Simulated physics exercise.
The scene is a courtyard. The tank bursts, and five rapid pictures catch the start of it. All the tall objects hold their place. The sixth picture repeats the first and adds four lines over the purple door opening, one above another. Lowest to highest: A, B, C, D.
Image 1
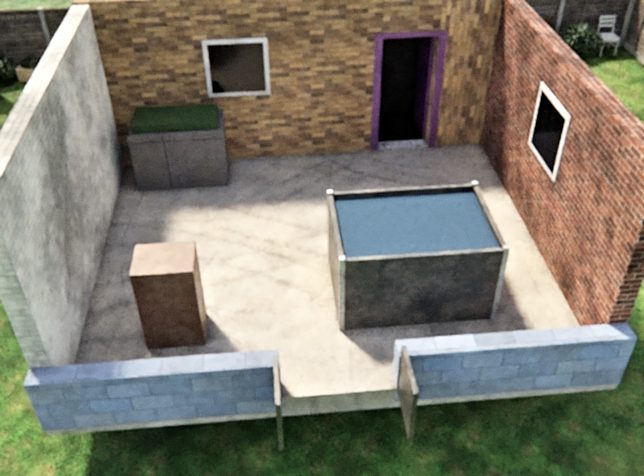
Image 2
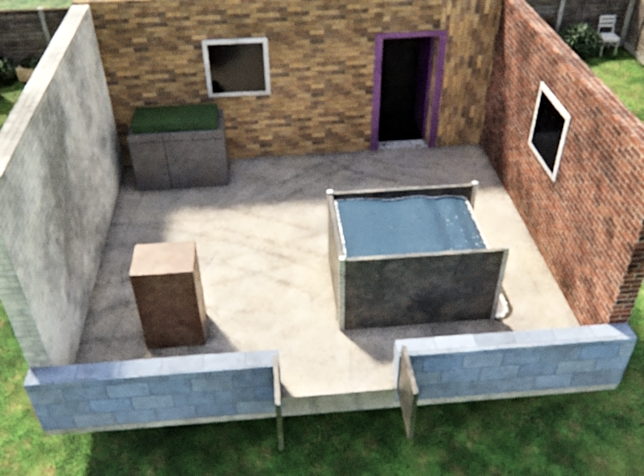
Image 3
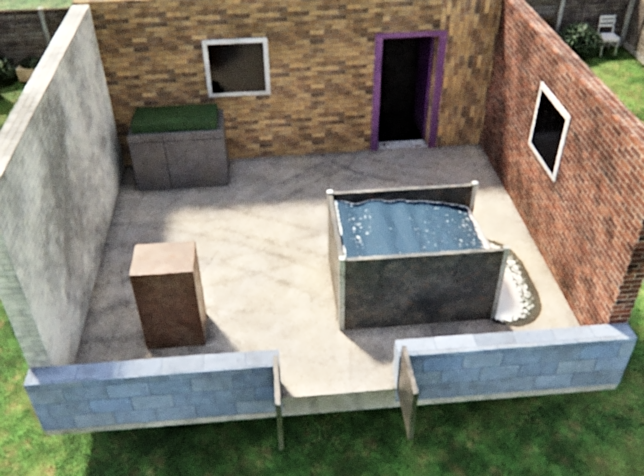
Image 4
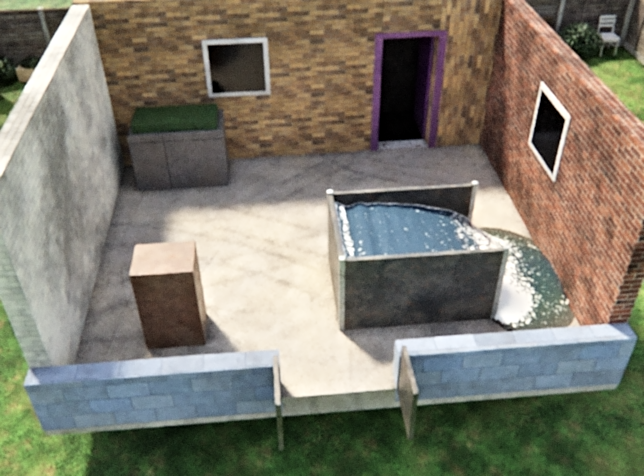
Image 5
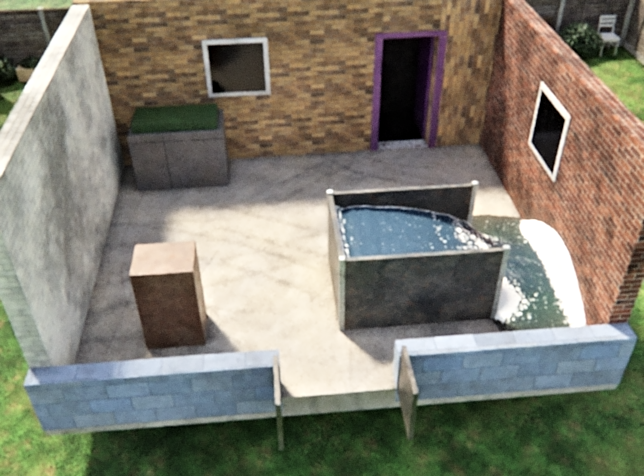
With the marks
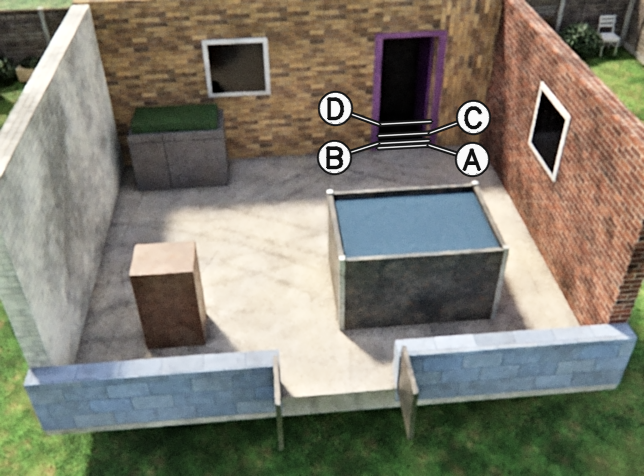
Walled courtyard with a purple doorway, water pouring from the right side of a dark tank and spreading beside the brick wall.
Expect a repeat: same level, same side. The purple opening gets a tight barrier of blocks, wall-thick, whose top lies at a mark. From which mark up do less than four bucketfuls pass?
Line C.
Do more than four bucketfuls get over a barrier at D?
No.
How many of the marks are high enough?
Two of the four.
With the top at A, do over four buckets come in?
Yes, it does.
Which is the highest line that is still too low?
It is B.
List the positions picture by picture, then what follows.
Water in the tank at rest, its middle at (413, 225); foot of the purple doorway at (403, 148); open gate at (338, 342), in the first picture.
In the second picture, 1 % of the ground under water, visible out to (500, 296).
In the third picture, 4 % of the ground under water, visible out to (534, 301).
In the fourth picture, 7 % of the ground under water, visible out to (536, 244).
In the fifth picture, 10 % of the ground under water, visible out to (518, 220).
In white, A at (403, 146); B at (403, 142); C at (404, 134); D at (405, 122); from the bottom up A, B, C, D.
With A, dozens of bucketfuls pour in.
With B, about 12 bucketfuls get in.
With C, a bucket or two gets in.
With D, nothing gets over.
